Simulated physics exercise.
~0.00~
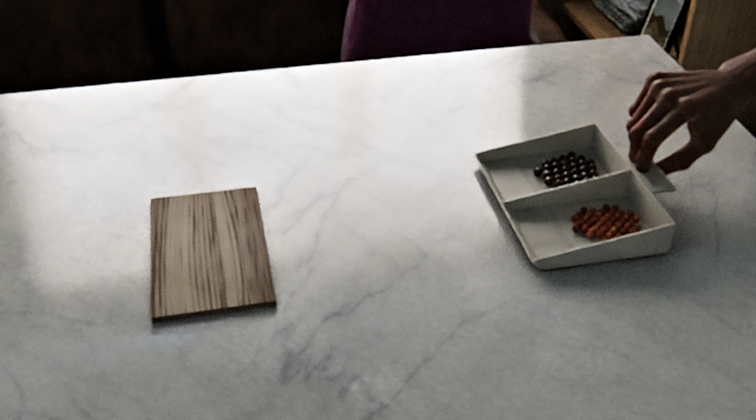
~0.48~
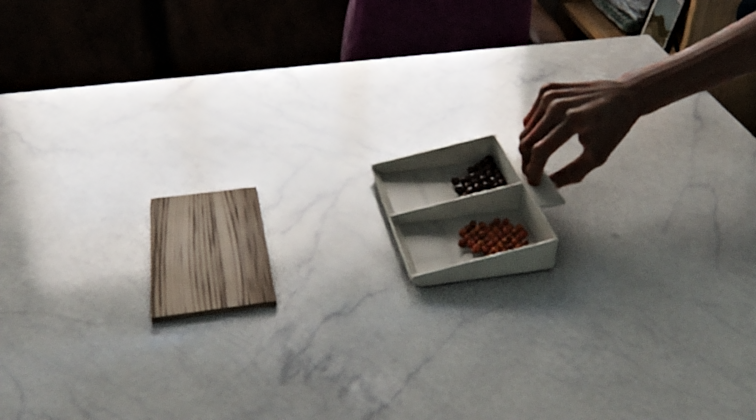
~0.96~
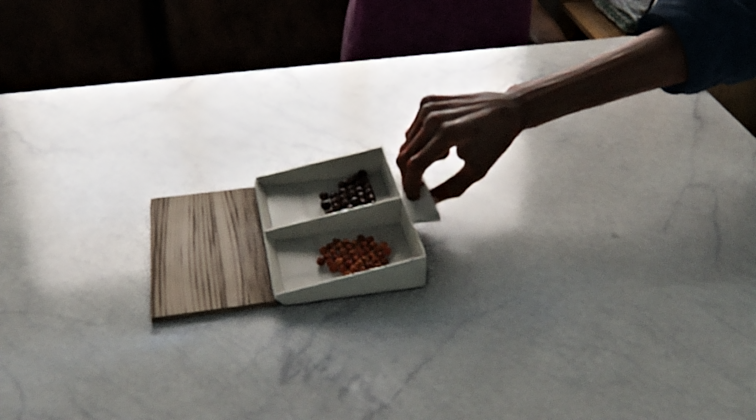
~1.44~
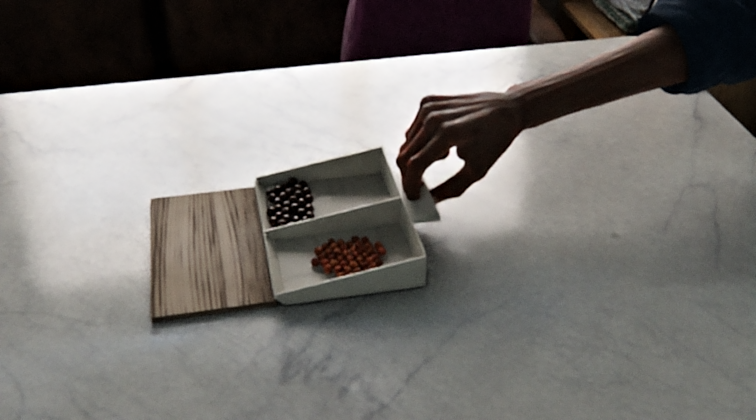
On a marble table, a hand slides a divided bead tray left against a wooden board.
